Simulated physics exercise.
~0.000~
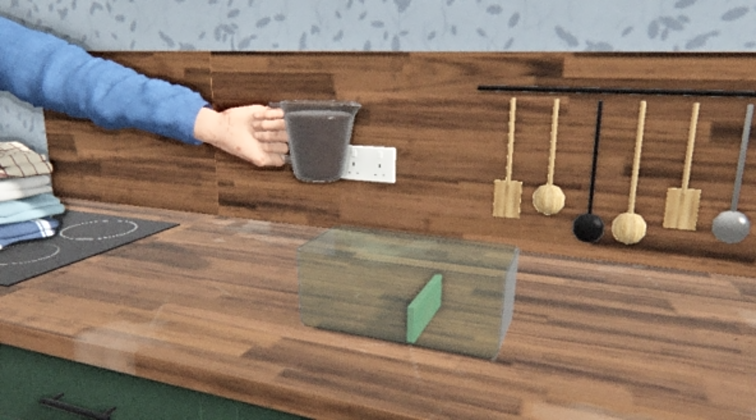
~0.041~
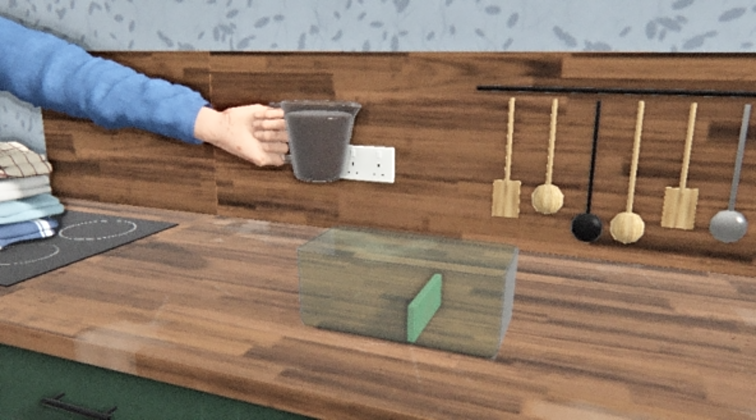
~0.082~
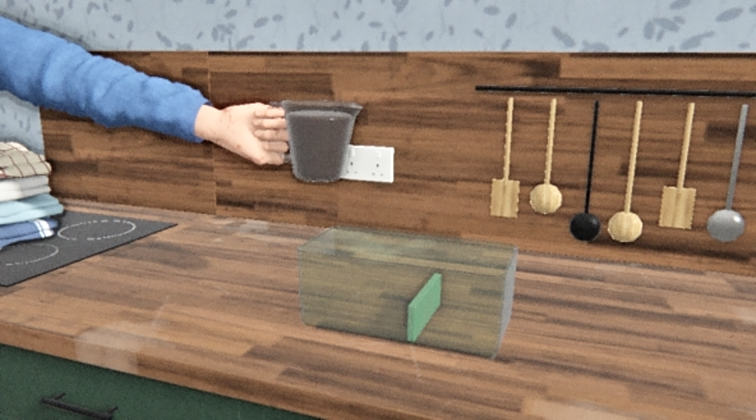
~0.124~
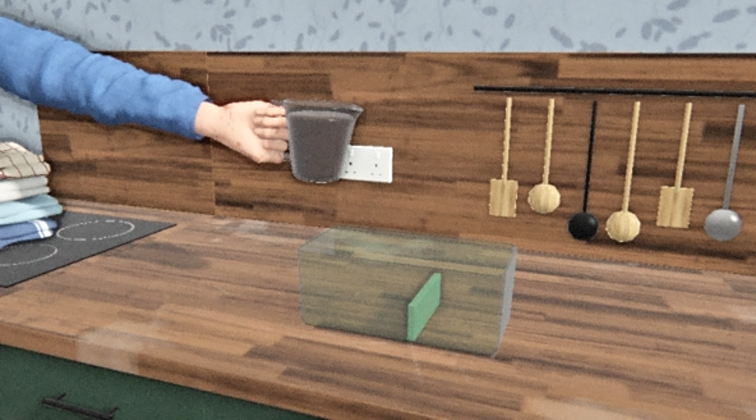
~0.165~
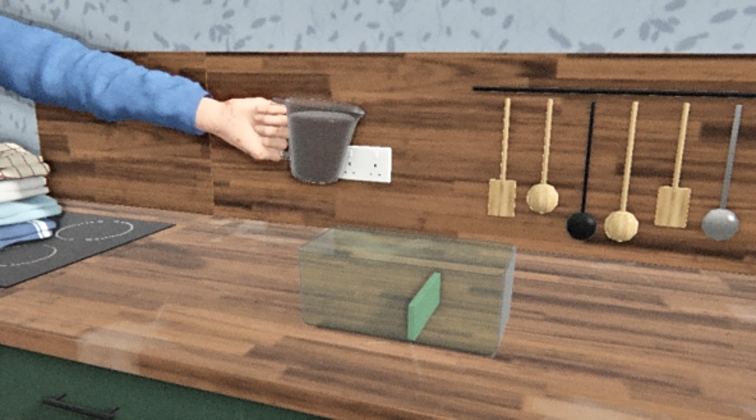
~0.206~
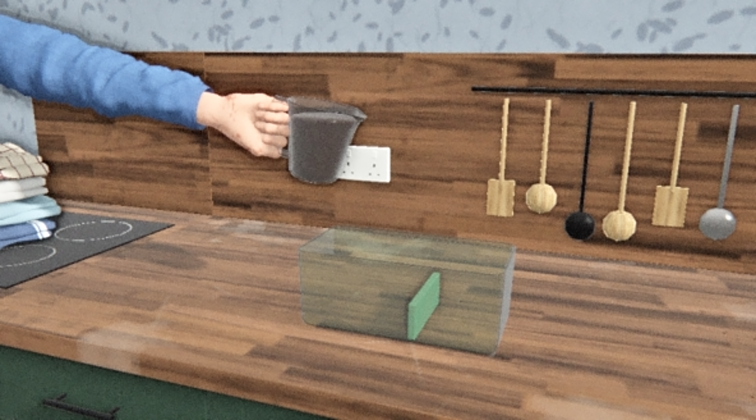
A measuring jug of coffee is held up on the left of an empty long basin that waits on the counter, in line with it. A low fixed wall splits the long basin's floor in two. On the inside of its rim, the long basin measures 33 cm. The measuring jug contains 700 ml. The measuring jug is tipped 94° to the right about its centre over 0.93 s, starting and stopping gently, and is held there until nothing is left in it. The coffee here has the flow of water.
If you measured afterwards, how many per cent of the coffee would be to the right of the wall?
About 3 out of 100.
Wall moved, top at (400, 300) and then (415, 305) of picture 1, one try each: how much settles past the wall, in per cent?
I'd put it at about 80 per cent for the first and about 35 per cent for the second.
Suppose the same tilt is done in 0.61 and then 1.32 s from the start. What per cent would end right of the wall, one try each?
Try 1: Approx. 5 %; try 2: Approx. 5 %.
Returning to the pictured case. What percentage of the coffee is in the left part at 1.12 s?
About 86 per cent.
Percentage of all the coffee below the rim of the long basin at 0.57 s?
About 3%.
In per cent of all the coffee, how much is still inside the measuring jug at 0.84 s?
I'd say some 28 per cent remains.
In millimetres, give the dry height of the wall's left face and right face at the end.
About 36 mm left, about 58 mm right.
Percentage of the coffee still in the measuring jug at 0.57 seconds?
76 %.
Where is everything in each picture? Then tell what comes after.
In the first frame, tilt 0°; pouring edge (360, 105); surface from (291, 112) to (352, 115); the long basin's rim runs from (317, 238) to (512, 262); the wall's top is at (426, 291).
In the second frame, tilt 0°; pouring edge (360, 106); surface from (292, 113) to (352, 116).
In the third frame, tilt 2°; pouring edge (361, 107); surface from (292, 112) to (352, 117).
In the fourth frame, tilt 4°; pouring edge (362, 110); surface from (293, 113) to (353, 118).
In the fifth frame, tilt 7°; pouring edge (364, 113); surface from (294, 113) to (355, 118).
In the sixth frame, tilt 11°; pouring edge (365, 117); surface from (296, 114) to (357, 120).
By 0.57 s the tilt is 64° and 77 per cent is still to pour, 3 is left of the wall and 0 right of it.
By 0.84 s the tilt is 92° and 28 per cent is still to pour, 48 is left of the wall and 1 right of it.
By 1.12 s the tilt is 94° and 3 per cent is still to pour, 87 is left of the wall and 2 right of it.
By 1.43 s the tilt is 94° and 0 per cent is still to pour, 93 is left of the wall and 3 right of it.
At rest 94 per cent lies left of the wall, 3 right of it and 3 outside.
